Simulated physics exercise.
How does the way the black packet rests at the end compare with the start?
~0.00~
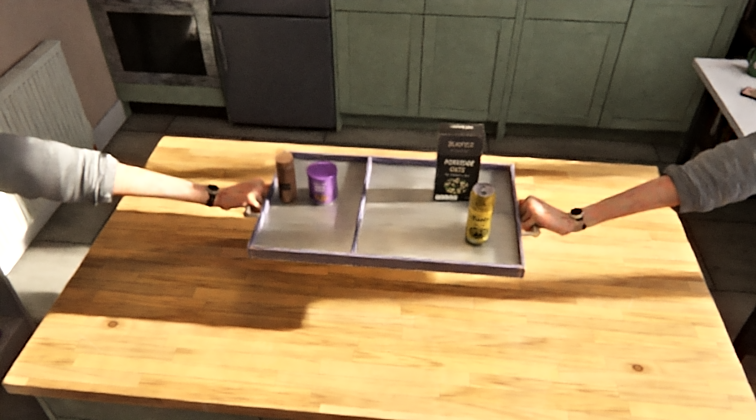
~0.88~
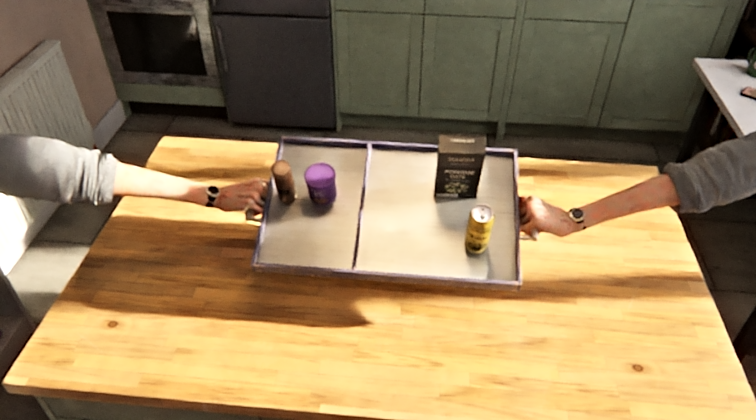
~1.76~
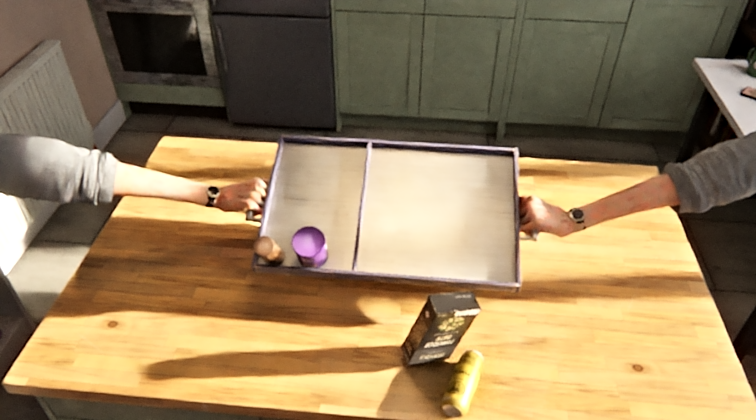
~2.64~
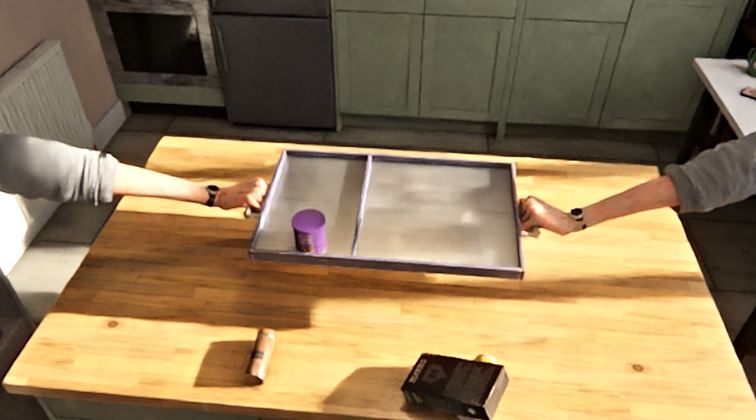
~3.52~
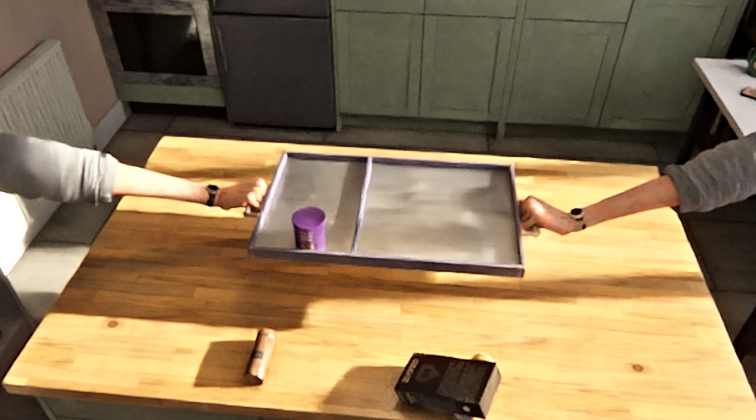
At the start the black packet stands upright on the tray. At the end it lies on its side on the wooden table.
